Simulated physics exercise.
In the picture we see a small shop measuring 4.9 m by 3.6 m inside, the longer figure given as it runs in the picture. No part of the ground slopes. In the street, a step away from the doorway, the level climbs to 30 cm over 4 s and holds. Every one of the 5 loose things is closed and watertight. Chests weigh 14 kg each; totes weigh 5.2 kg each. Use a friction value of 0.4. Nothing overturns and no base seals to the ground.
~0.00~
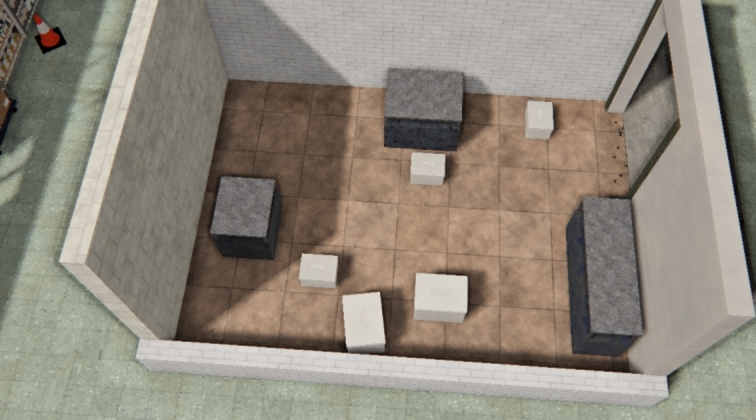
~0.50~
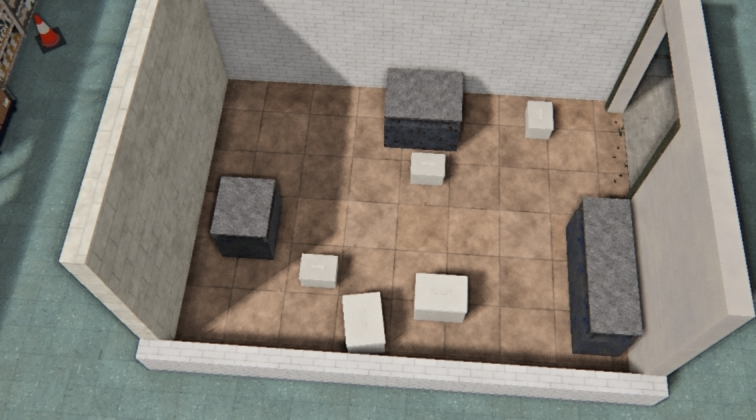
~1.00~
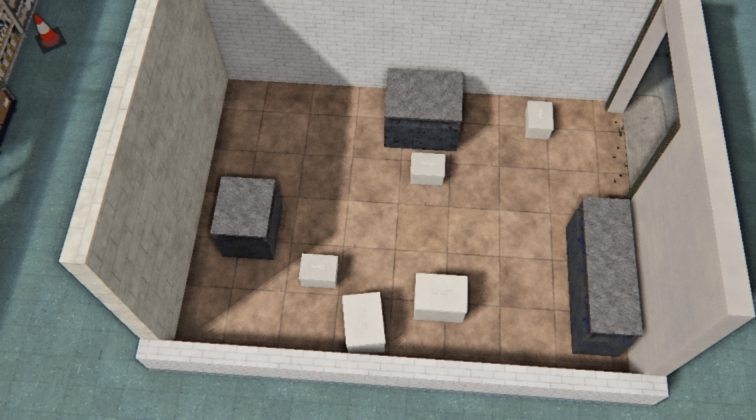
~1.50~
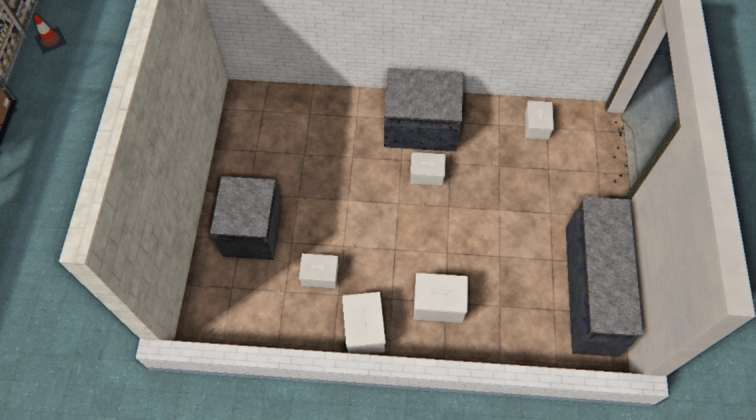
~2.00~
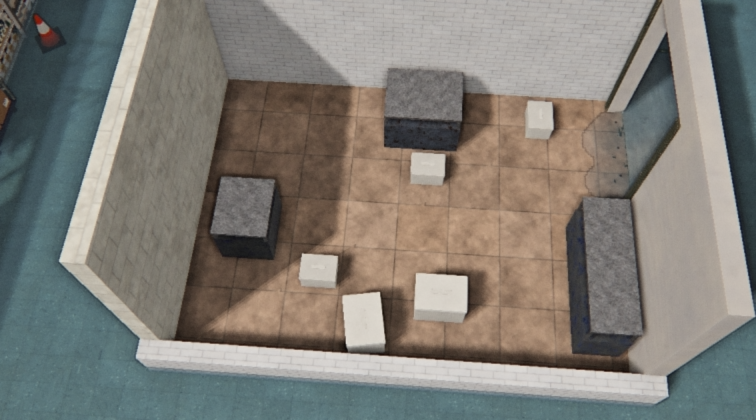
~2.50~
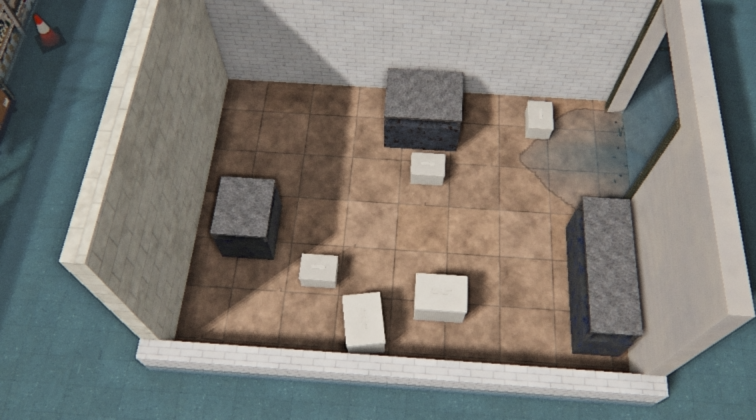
In the video, a small walled room with a tiled floor holds dark and pale blocks that stay still, while water covers the ground outside, then enters through the doorway at right and spreads across the nearby floor.
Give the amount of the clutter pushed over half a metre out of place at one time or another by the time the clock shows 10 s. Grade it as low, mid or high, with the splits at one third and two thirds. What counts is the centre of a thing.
Grade: High, two thirds or more.
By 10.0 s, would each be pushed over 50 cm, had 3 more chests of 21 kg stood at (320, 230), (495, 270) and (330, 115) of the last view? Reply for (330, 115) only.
The answer is beyond the limit.
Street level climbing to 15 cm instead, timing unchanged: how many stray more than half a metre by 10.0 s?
The answer would then be 3.
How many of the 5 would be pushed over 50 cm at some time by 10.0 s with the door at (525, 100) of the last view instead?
Count: 4.
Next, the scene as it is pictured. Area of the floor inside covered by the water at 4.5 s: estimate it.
Roughly 8.0 m2.
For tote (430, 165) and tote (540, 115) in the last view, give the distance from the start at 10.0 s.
In that order: 200 cm, 80 cm.
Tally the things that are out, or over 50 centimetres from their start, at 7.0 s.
I make it 4 by then.
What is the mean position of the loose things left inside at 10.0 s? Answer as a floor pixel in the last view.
Mean floor pixel: About (339, 204).
After 3.5 s 1 of 5 are over 50 cm from their spots; 0 afloat.
After 4.5 s 2 of 5 are over 50 cm from their spots; 1 afloat.
After 7.0 s 4 of 5 are over 50 cm from their spots; 5 afloat.
After 10.0 s 5 of 5 are over 50 cm from their spots, and 5 have been at some point; 4 afloat.
